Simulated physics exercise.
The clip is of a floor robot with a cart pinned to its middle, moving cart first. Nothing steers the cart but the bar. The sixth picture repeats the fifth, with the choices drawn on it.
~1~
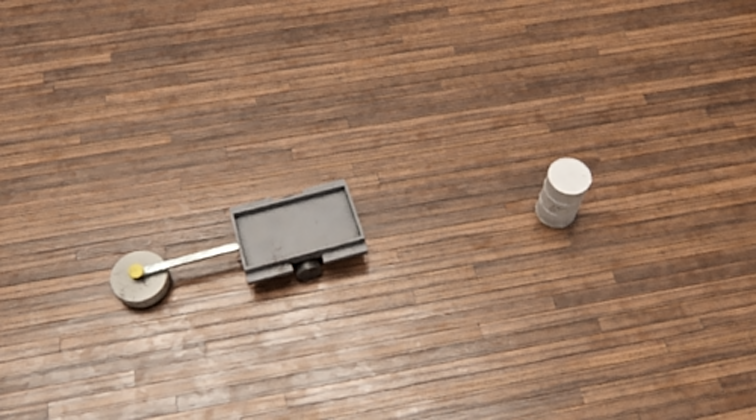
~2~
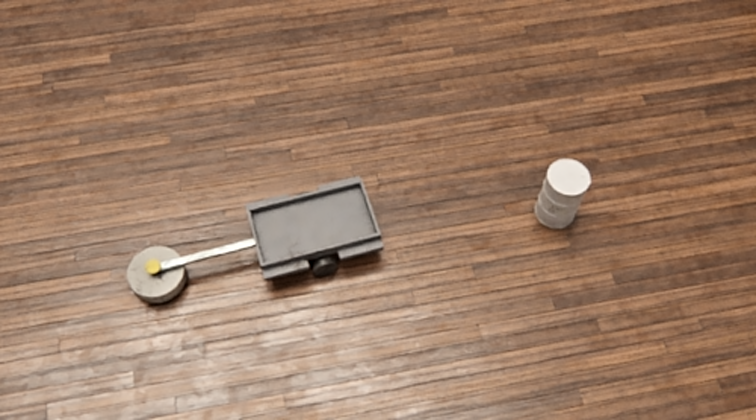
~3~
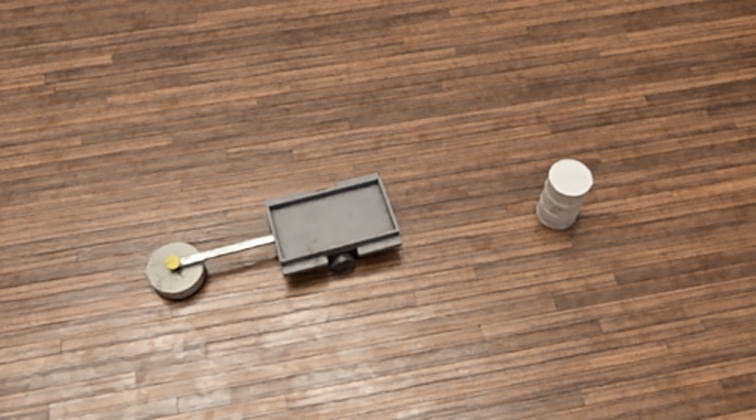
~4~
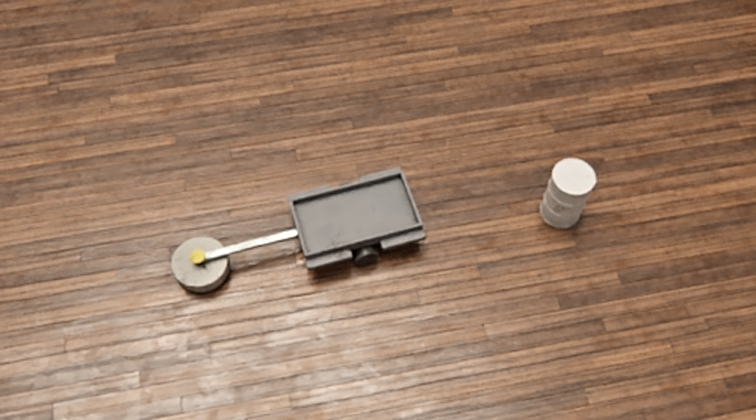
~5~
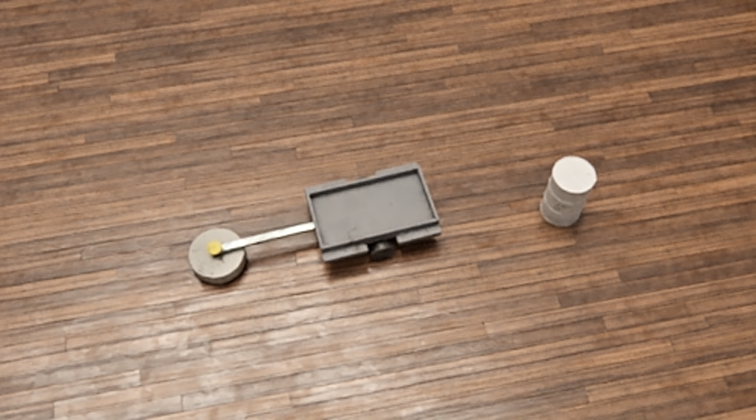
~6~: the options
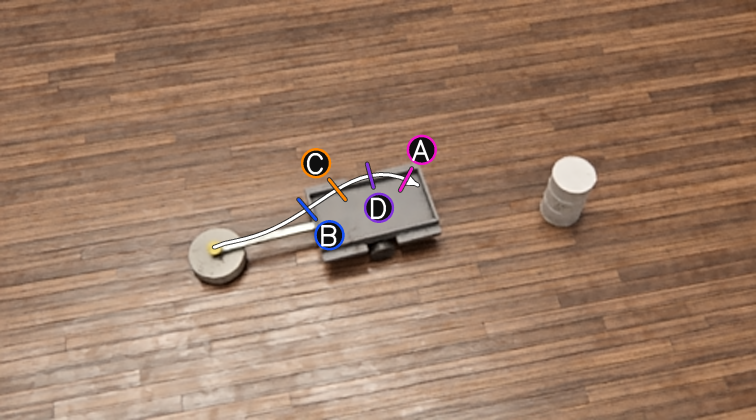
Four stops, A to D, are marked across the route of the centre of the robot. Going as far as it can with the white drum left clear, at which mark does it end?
It should halt at B.
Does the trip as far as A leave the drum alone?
No.
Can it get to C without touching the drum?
No.
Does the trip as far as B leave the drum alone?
For that mark, yes.
On the marked copy, A at (406, 179); B at (307, 209); C at (337, 190); D at (370, 176); the route from (214, 247) via (318, 202) to (418, 185).
Following B. Soon after the start, robot (251, 245), cart (404, 202).
Later, robot (283, 232), cart (436, 195).
In the end, robot (308, 217), cart (463, 191); nothing has been touched.
As for the rest, A is too far, the drum has been hit; C is too far, the drum has been hit; D is too far, the drum has been hit.
